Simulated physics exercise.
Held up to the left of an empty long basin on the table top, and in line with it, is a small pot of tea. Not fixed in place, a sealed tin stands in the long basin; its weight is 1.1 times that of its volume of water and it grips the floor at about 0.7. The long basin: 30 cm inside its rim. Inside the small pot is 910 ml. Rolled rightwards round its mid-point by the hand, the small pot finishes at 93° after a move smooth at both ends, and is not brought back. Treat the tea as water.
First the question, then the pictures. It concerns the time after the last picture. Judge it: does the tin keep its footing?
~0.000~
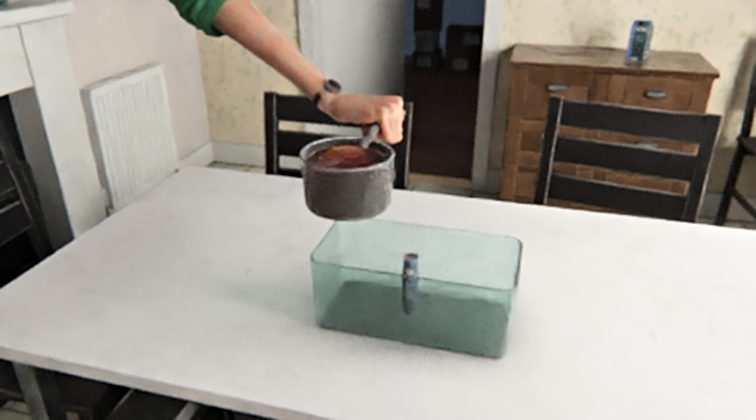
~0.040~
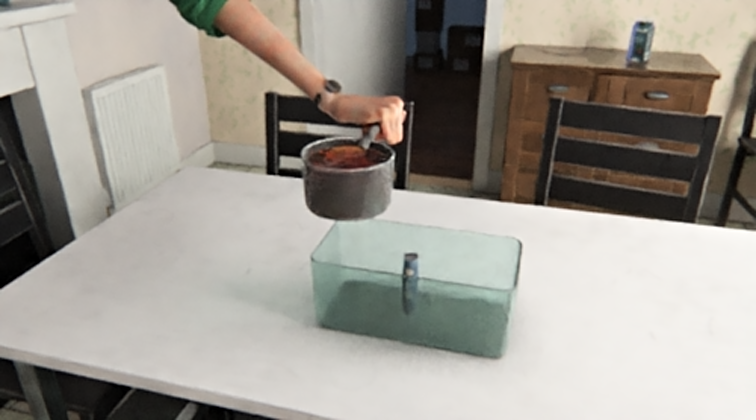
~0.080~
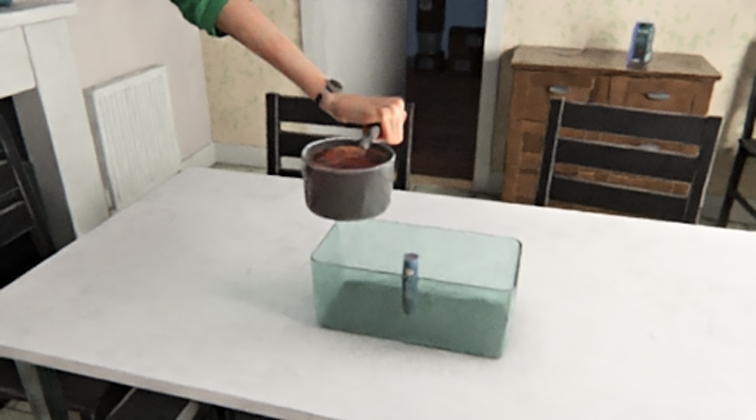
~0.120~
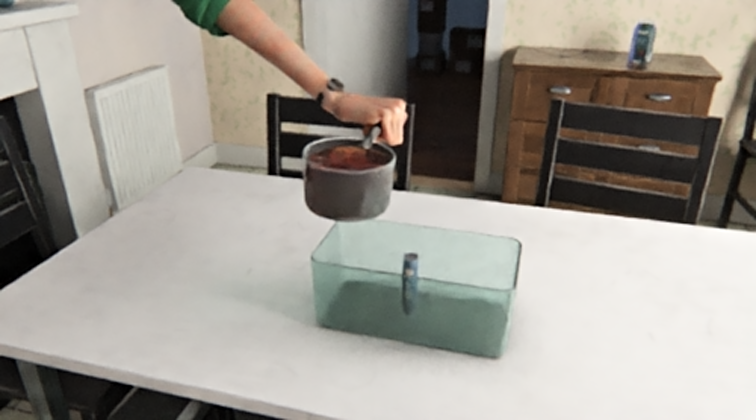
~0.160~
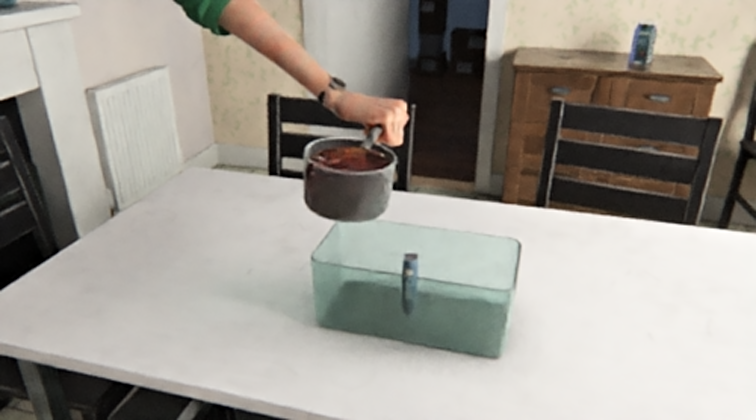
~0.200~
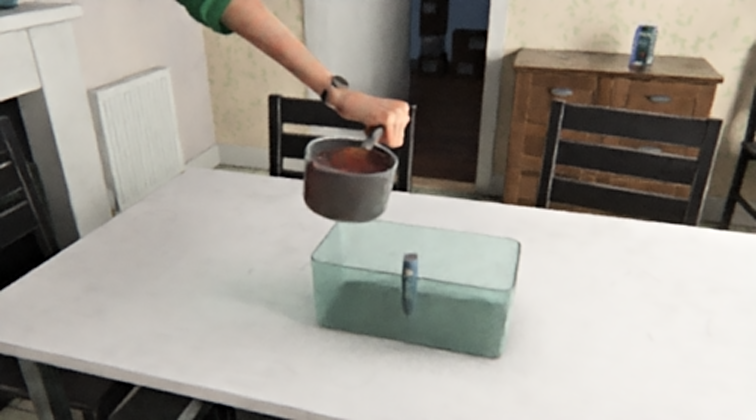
Yes, it keeps its footing.
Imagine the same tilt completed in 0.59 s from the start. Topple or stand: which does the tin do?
Holds steady.
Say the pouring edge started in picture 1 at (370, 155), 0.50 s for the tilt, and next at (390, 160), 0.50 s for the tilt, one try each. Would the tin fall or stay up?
Trial 1 - tin tips; trial 2 - tin stays standing.
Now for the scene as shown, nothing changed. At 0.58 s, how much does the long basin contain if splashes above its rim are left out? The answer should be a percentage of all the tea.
About 8 per cent.
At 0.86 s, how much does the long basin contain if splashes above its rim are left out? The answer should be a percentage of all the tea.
Looks like about 68 % of the whole amount.
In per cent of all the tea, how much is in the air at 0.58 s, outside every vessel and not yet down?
Some 22 % is the figure.
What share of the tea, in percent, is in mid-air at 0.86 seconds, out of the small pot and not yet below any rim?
Close to 12 per cent.
By 0.58 s the tilt is 61° and 69 per cent is still to pour; the tin stands where it began.
By 0.86 s the tilt is 90° and 20 per cent is still to pour; the tin stands where it began.
By 1.14 s the tilt is 93° and 5 per cent is still to pour; the tin stands where it began.
By 1.46 s the tilt is 93° and 1 per cent is still to pour; the tin stands where it began.
At rest the tin stands where it began.
